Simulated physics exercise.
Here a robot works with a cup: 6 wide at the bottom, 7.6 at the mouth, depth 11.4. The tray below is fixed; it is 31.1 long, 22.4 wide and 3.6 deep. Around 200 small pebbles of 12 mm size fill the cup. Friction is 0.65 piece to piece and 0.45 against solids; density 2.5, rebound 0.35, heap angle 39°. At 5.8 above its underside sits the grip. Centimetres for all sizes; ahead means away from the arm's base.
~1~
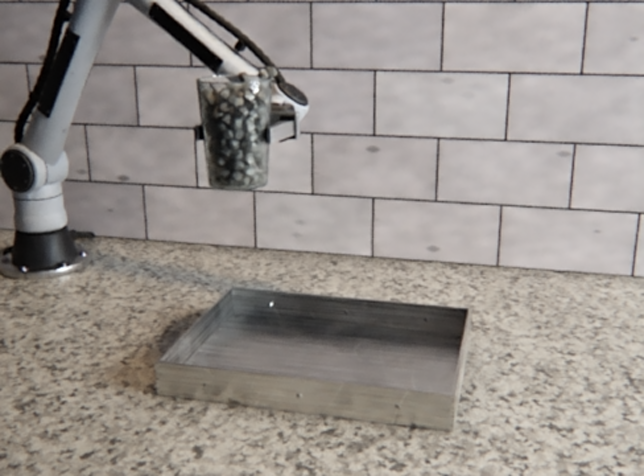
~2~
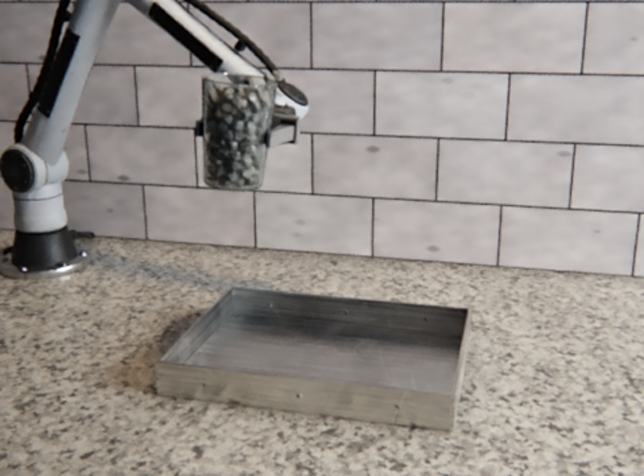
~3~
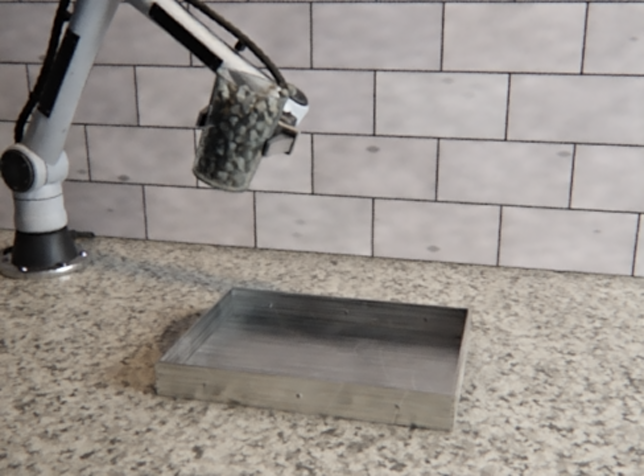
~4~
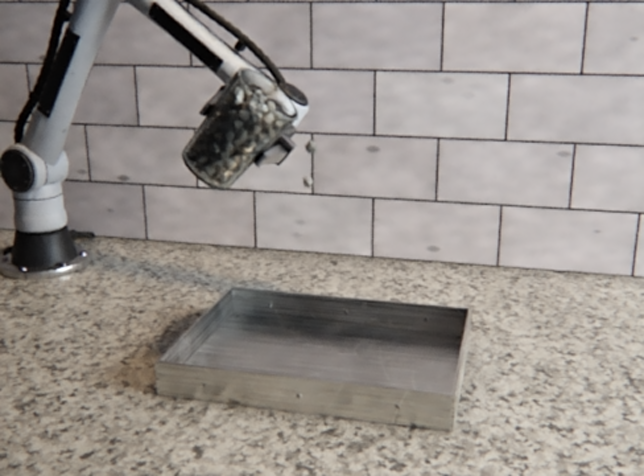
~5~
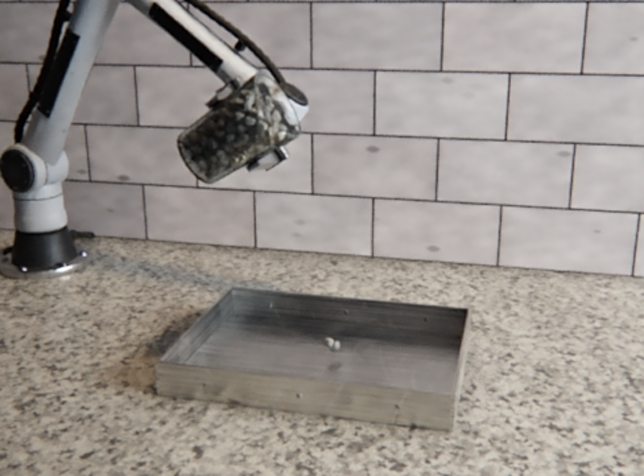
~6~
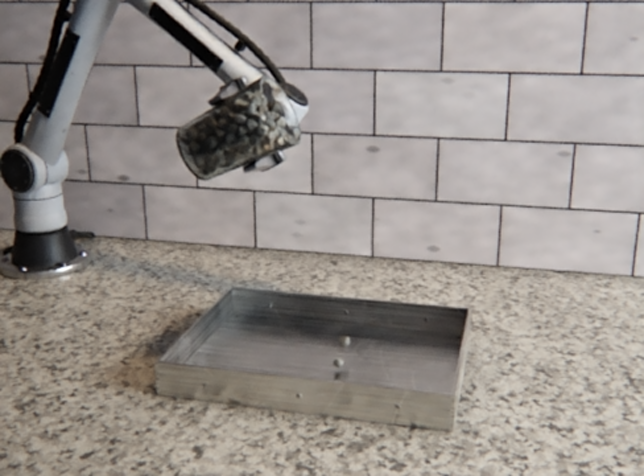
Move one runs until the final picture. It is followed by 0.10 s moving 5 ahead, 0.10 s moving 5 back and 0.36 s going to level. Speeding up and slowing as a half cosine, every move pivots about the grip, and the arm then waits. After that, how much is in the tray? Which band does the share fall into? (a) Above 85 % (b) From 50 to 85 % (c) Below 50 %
Answer: C.
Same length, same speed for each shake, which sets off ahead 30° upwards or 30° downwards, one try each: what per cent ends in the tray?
You'd get about 55 per cent with the first setting and about 10 per cent with the second.
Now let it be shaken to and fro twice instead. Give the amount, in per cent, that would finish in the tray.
About 35 per cent in that case.
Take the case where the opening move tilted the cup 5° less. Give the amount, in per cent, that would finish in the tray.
It would be near 20 per cent.
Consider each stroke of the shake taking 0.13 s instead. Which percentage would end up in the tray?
It would be some 15 %.
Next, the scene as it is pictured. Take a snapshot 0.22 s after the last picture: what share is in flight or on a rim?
21 %.
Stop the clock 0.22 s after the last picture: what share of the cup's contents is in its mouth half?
Share in the mouth half: About 50 %.
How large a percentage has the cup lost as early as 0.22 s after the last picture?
Share gone: Around 20 %.
Then, 0.22 s on, tilted 62° forward, highest piece 31 above the table; 156 in the cup, 2 in the tray, 41 in flight or on a rim.
Then, 0.45 s on, tilted 14° forward, highest piece 32 above the table; 145 in the cup, 47 in the tray, 3 on the table or floor, 4 in flight or on a rim.
Then, 0.76 s on, level, highest piece 31 above the table; 145 in the cup, 47 in the tray, 7 on the table or floor.
Then, 1.81 s on, level, highest piece 31 above the table; 145 in the cup, 47 in the tray, 7 on the table or floor.
In the end, 145 in the cup, 47 in the tray, 7 on the table or floor. That is 24 % in the tray.
